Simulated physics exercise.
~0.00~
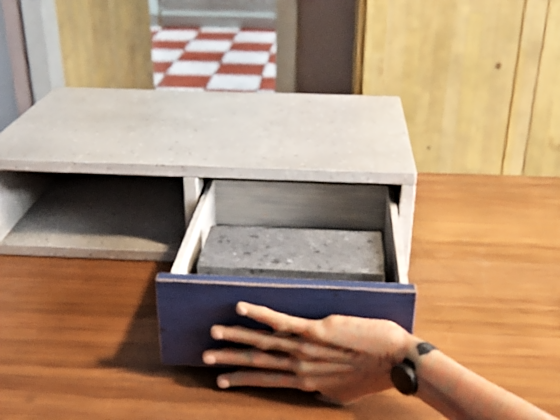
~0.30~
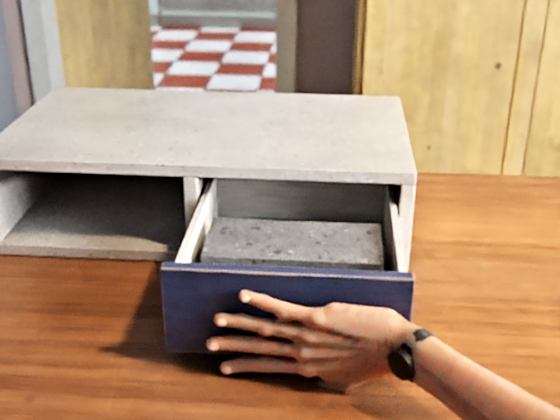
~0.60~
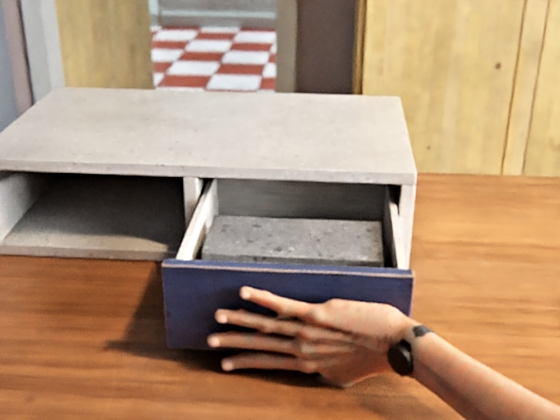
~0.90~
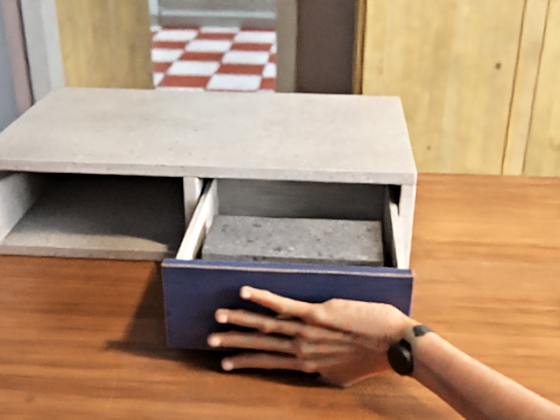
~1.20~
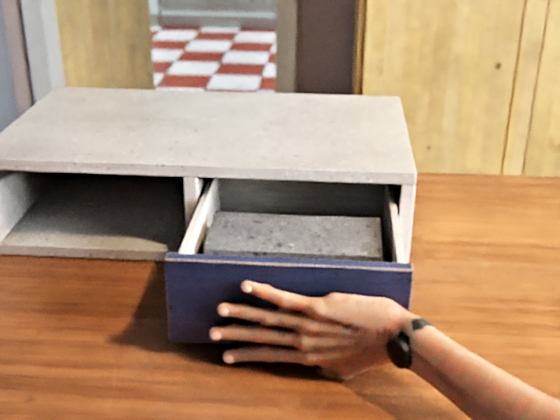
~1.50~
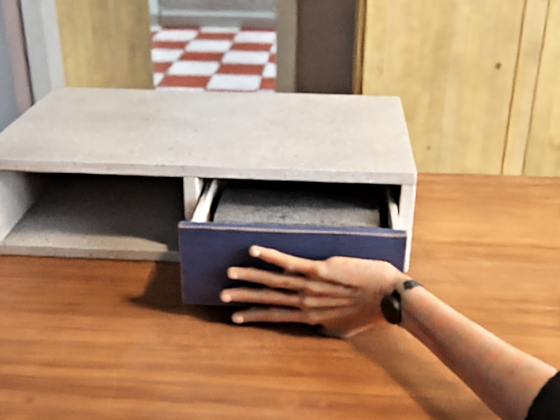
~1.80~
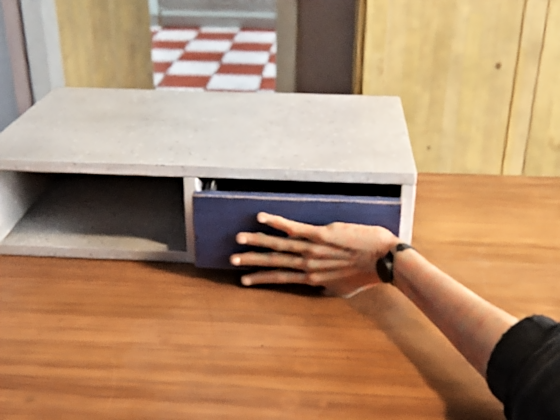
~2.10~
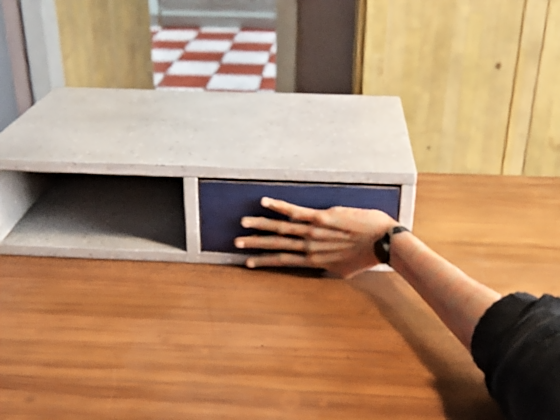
To begin with, a pale grey chest sits on a wooden table, its left compartment empty and its blue-fronted drawer on the right pulled well out, with a grey brick lying inside. A hand wearing a dark wristband rests its spread fingers against the drawer front. The drawer shifts in slightly, then barely moves for a moment while the hand stays on it. Next the hand pushes it steadily inward, and the brick travels with it, slipping from sight beneath the chest's top. Finally the drawer closes completely, its front sitting within the opening and the hand still against it.
